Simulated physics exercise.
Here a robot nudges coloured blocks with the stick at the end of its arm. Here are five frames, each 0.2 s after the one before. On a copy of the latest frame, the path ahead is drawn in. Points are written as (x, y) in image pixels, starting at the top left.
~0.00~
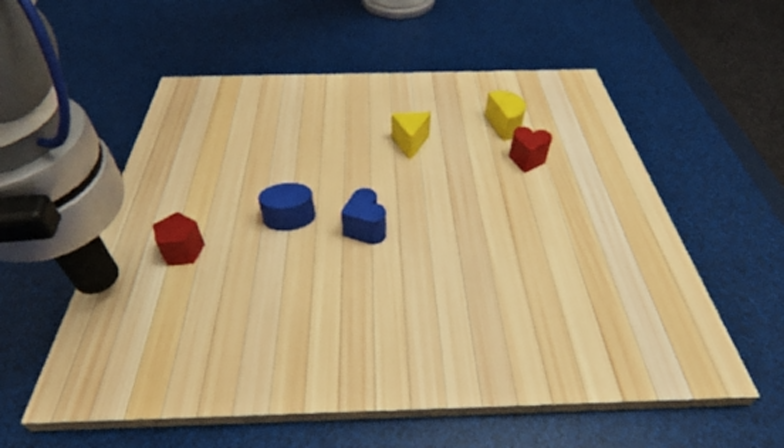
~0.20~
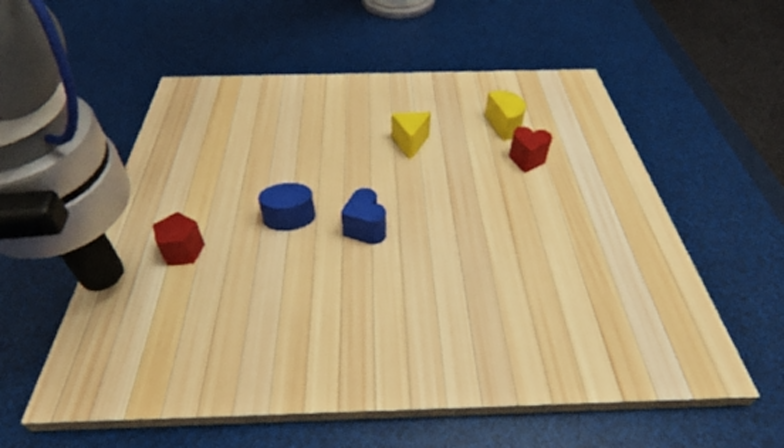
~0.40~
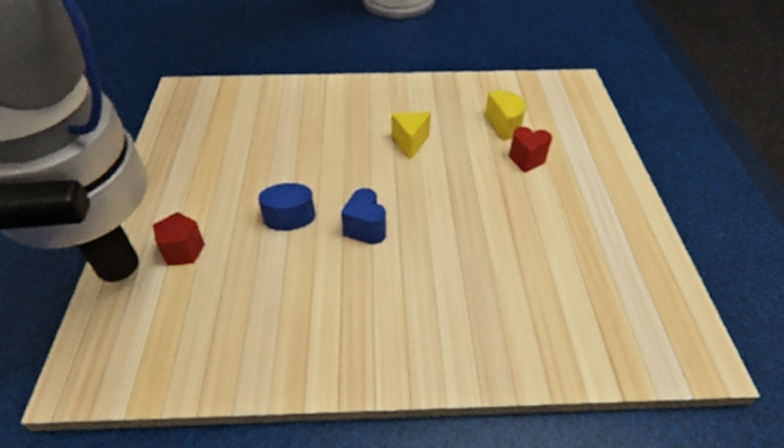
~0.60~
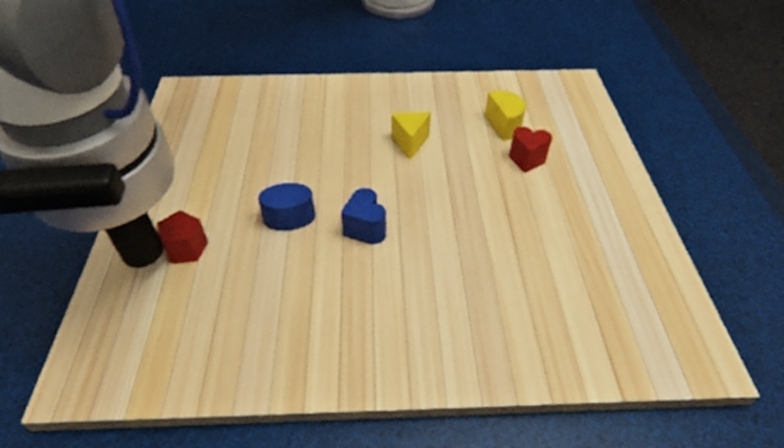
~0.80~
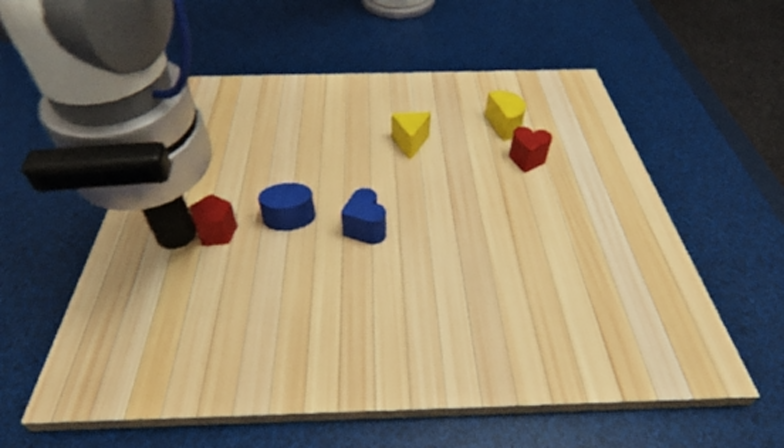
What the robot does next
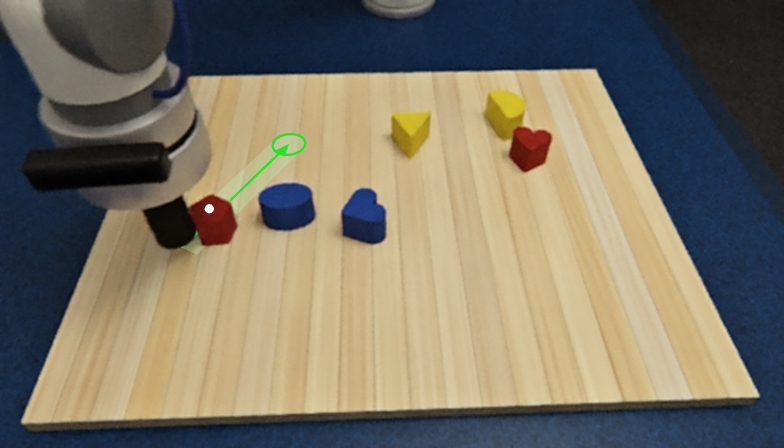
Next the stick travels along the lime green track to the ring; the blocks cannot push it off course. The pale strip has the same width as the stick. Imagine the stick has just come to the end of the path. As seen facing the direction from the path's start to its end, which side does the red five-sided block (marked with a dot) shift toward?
It slides rightward.
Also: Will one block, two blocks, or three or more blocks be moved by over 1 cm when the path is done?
That's one.
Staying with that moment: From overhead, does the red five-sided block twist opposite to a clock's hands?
It seems not.
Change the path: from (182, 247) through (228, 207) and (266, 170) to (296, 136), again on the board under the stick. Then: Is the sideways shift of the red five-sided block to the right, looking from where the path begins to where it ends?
Yes
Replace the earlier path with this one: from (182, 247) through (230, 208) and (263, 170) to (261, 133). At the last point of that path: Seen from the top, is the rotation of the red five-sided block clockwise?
It seems so.
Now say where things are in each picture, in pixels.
Stick's lower end at (98, 278); red five-sided block at (173, 228); blue oval at (285, 195), in the first picture.
Stick at (103, 275); blocks still, in the second picture.
Stick at (118, 266); blocks still, in the third picture.
Stick at (143, 252); red five-sided block at (177, 226), in the fourth picture.
Stick at (177, 235); red five-sided block at (209, 209); blue oval at (285, 195), in the fifth picture.
Drawn move, from (182, 247) directly to (289, 144); the dot is on the red five-sided block.
On the path given first. One third of the way, stick at (218, 195); red five-sided block at (254, 179), turned 40° clockwise.
Two thirds of the way, stick at (255, 161); red five-sided block at (277, 165).
At the end, stick at (287, 132); red five-sided block at (277, 165), turned 125° clockwise; blue oval still.
